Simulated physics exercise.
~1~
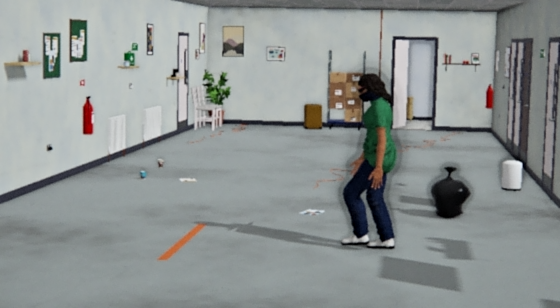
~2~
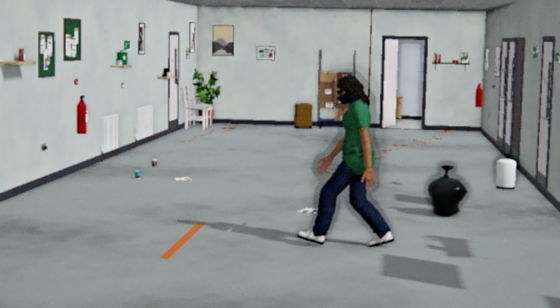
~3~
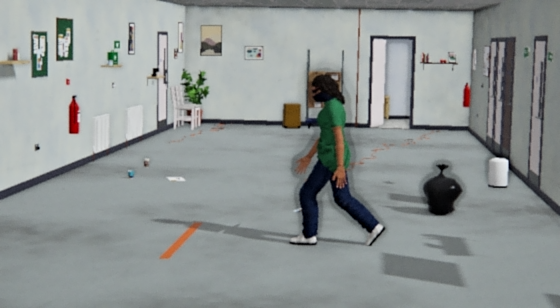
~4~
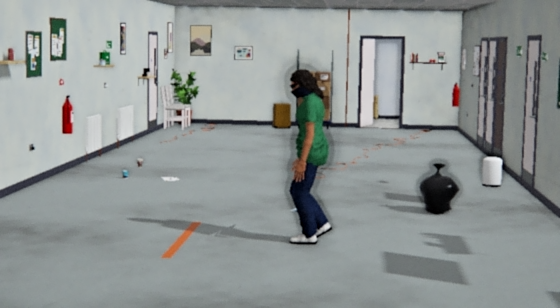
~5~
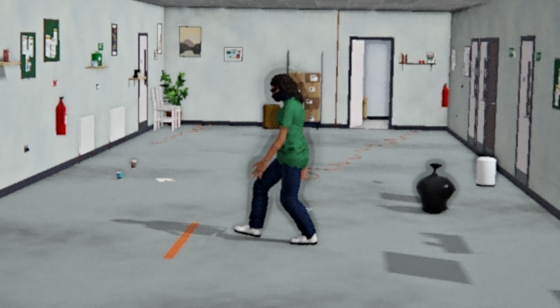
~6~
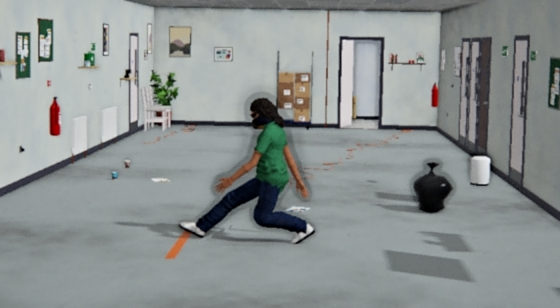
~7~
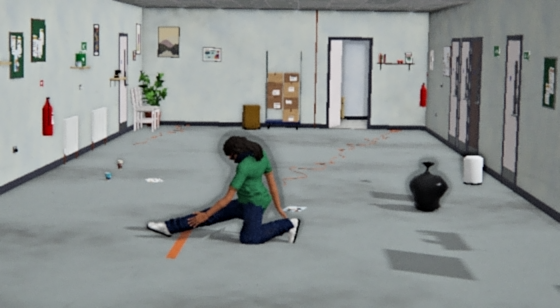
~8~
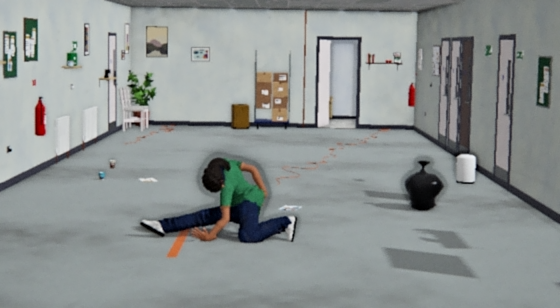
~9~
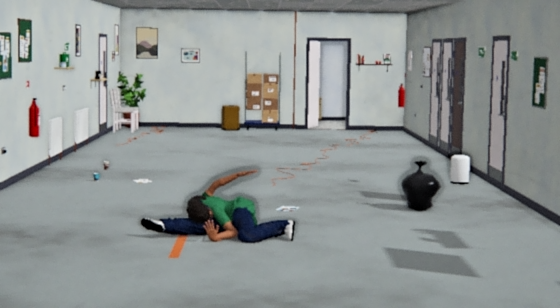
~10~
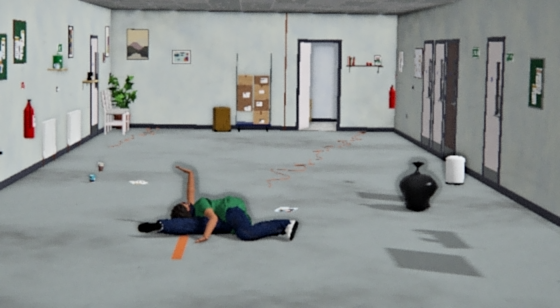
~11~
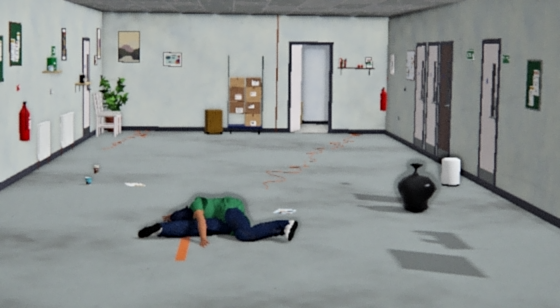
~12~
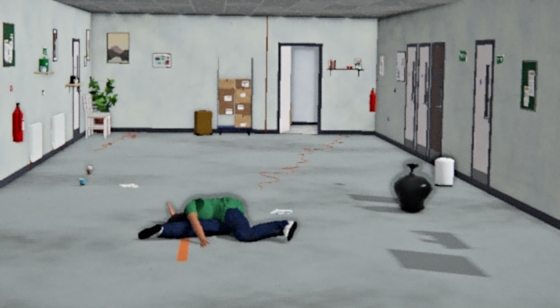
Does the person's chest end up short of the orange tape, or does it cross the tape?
The person's chest ends up short of the orange tape. The body comes to rest slumped on the floor with the chest just to the right of the strip.
